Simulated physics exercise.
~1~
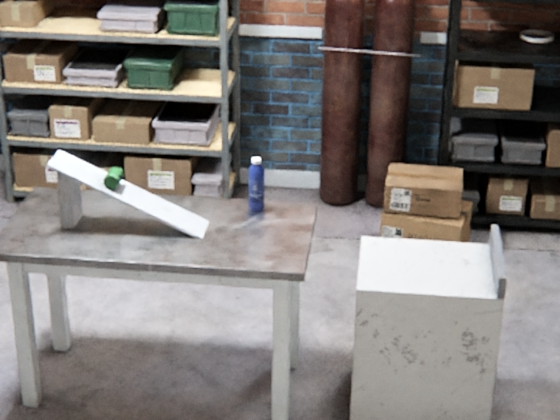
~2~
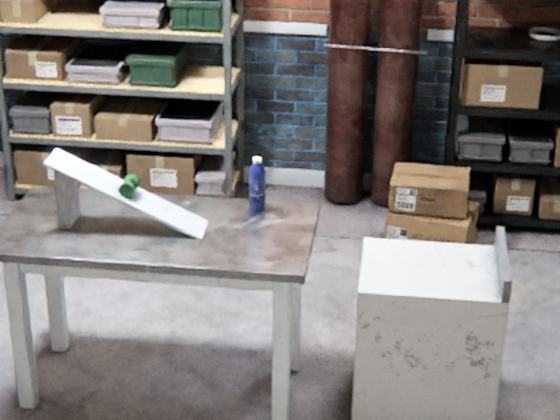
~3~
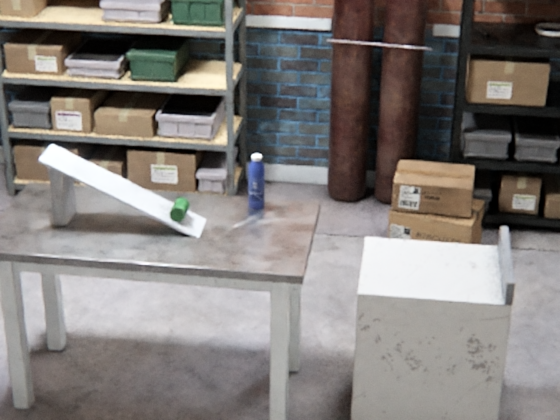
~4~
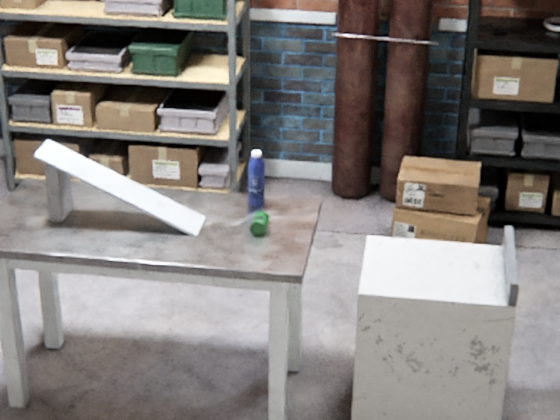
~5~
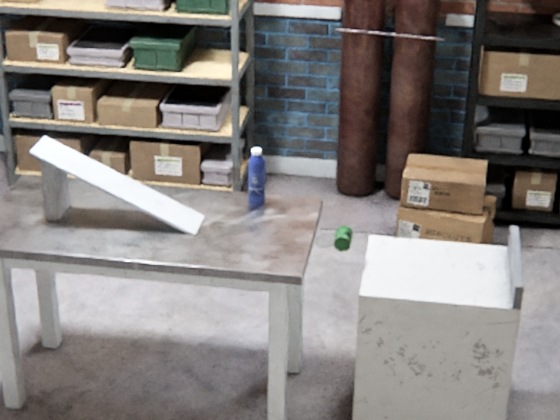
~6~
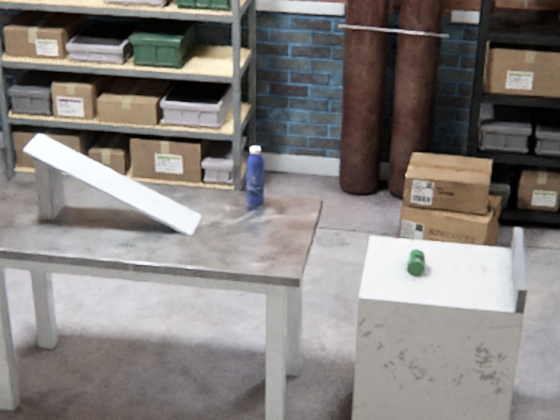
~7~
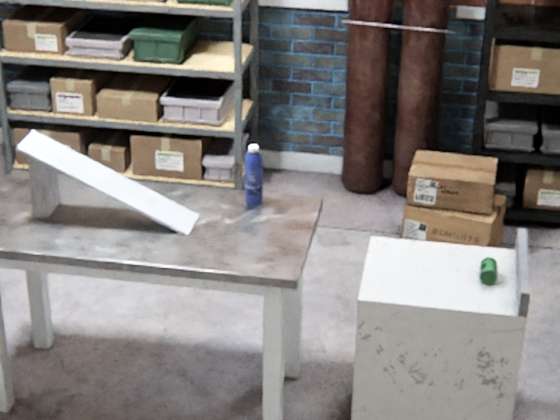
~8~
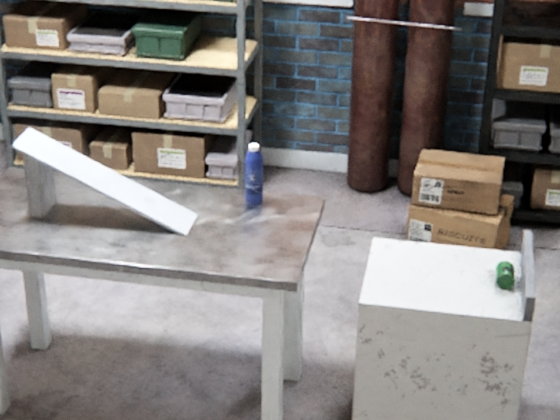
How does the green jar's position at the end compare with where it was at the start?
At the start the green jar is on the upper part of the ramp on the table. At the end it is on top of the white cabinet across the gap, beside the batten at the right end.
